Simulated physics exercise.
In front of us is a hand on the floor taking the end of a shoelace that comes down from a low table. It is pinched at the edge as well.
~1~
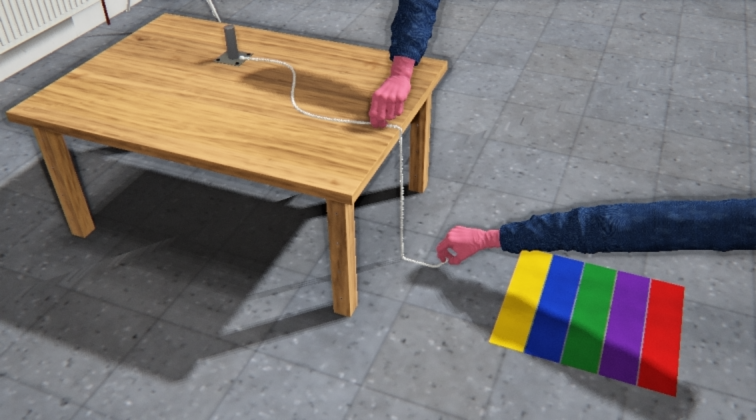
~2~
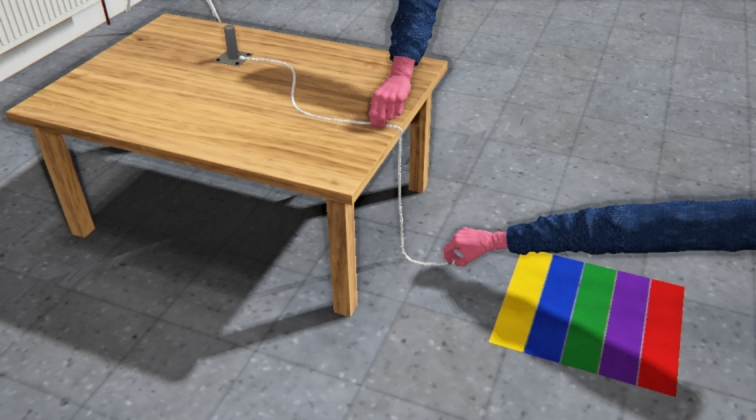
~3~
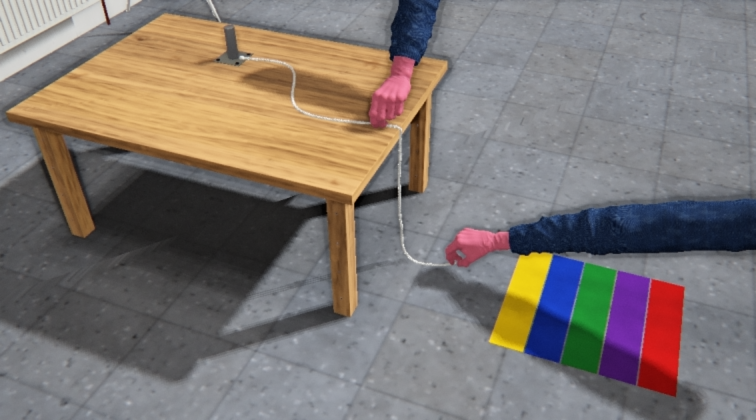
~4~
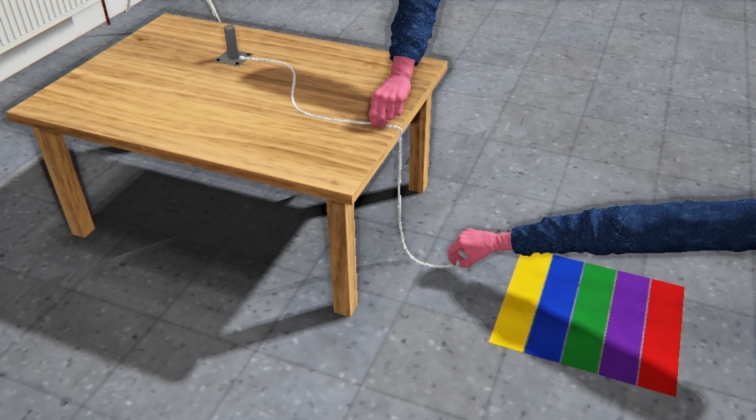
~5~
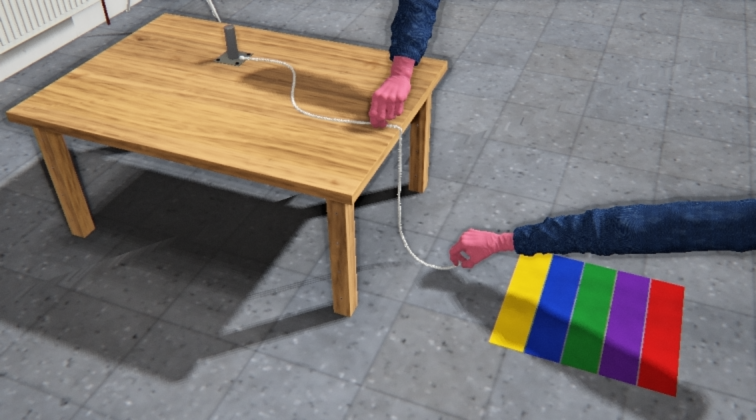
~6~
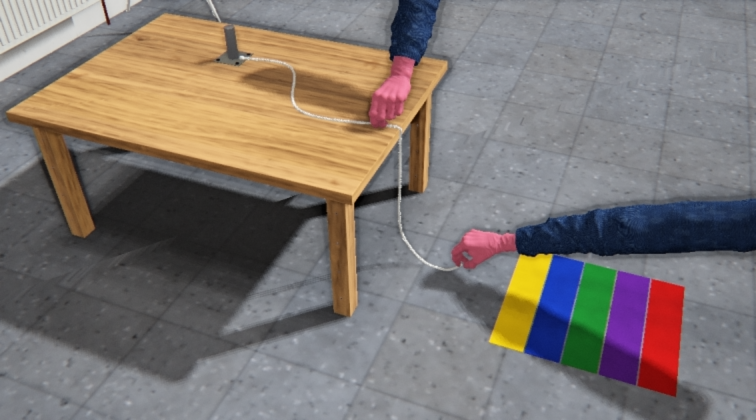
A hand near the floor held the end of a white shoelace hanging from a low wooden table and drew it slightly right toward a striped colored sheet, while another hand pinched it at the edge.
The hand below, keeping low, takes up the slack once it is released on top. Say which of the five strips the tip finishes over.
Green.
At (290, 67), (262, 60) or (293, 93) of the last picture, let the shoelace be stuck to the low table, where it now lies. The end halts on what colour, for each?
Lab note - strips reached: Green; green; blue.
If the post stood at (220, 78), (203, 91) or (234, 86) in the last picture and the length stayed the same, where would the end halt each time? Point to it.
Places per try: (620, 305); (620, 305); (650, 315).
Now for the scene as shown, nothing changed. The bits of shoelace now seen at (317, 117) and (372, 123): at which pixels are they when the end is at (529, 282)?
They end up close to (364, 111) and (402, 138).
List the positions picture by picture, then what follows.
The first frame shows end (447, 260); yellow (512, 328); blue (547, 338); green (583, 348); purple (621, 358); red (659, 369).
The second frame shows end (453, 262); shoelace through (271, 61) (293, 87) (322, 118) (396, 127) (400, 189) (403, 248).
The third frame shows end (456, 263).
The fourth frame shows end (458, 263); shoelace through (271, 61) (293, 87) (322, 118) (396, 127) (399, 189) (405, 248).
The fifth frame shows end (460, 264).
The sixth frame shows end (462, 264); shoelace through (271, 61) (293, 87) (322, 118) (396, 127) (400, 189) (411, 248).
Early on, end near (529, 282); over yellow.
Midway, end near (569, 292); over blue.
At the end of the slack, end near (592, 298); over green. The green one.
